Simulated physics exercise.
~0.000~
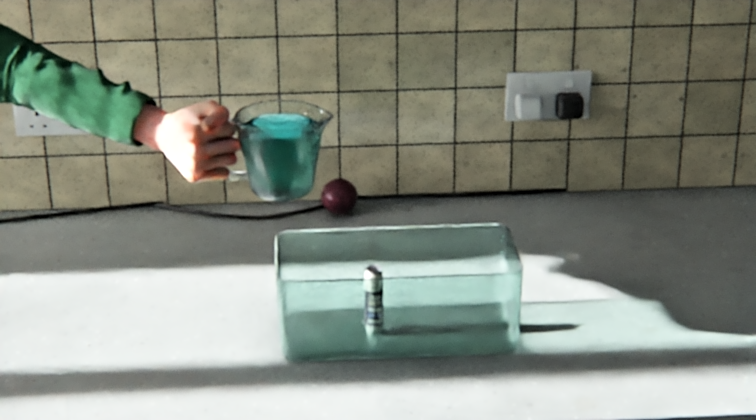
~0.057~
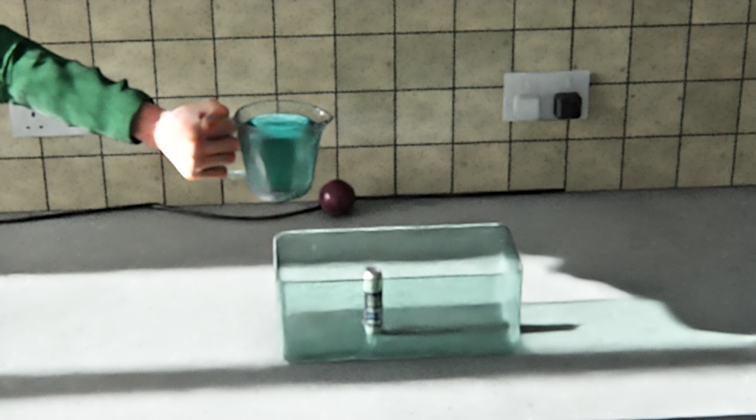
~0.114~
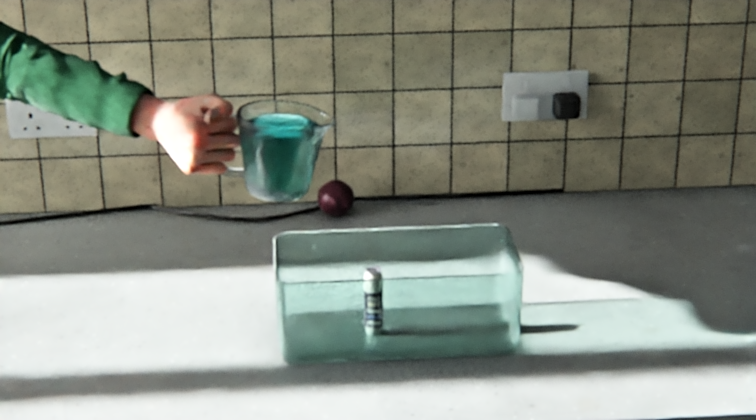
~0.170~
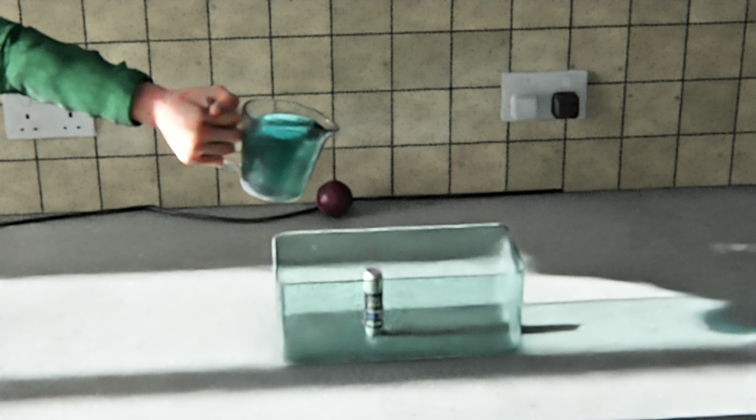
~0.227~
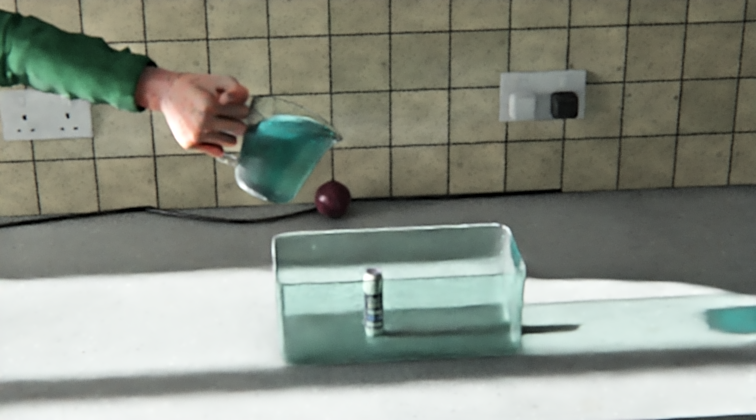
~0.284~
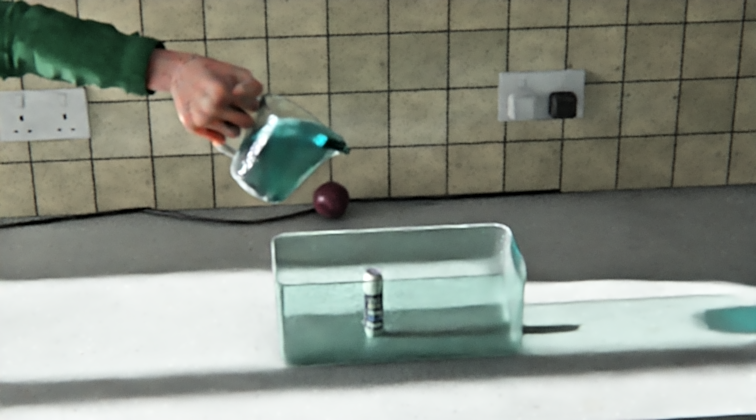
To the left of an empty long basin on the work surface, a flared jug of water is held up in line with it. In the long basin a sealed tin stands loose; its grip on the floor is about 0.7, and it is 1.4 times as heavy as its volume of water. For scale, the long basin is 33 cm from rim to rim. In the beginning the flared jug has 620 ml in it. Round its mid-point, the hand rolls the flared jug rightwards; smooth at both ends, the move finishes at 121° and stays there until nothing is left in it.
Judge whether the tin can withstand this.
It cannot withstand it and falls over.
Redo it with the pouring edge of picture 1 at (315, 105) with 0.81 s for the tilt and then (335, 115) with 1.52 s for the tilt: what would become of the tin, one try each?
In the first try it comes down; in the second it remains standing.
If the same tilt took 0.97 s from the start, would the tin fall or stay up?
It tumbles over, then.
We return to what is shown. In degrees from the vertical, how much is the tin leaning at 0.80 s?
Tilt: Around 0 degrees.
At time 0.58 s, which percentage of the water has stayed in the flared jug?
I'd put it near 32 percent.
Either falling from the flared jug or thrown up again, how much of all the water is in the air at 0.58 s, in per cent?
About 32 per cent.
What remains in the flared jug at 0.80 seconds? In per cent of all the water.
Near 1 percent, more or less.
After 0.58 s the tilt is 103° and 33 per cent is still to pour; the tin stands where it began.
After 0.80 s the tilt is 121° and 1 per cent is still to pour; the tin stands 2 cm from where it began.
After 1.03 s the tilt is 121° and 0 per cent is still to pour; the tin lies on its side.
After 1.28 s the tilt is 121° and 0 per cent is still to pour; the tin lies on its side.
In the end the tin lies on its side.
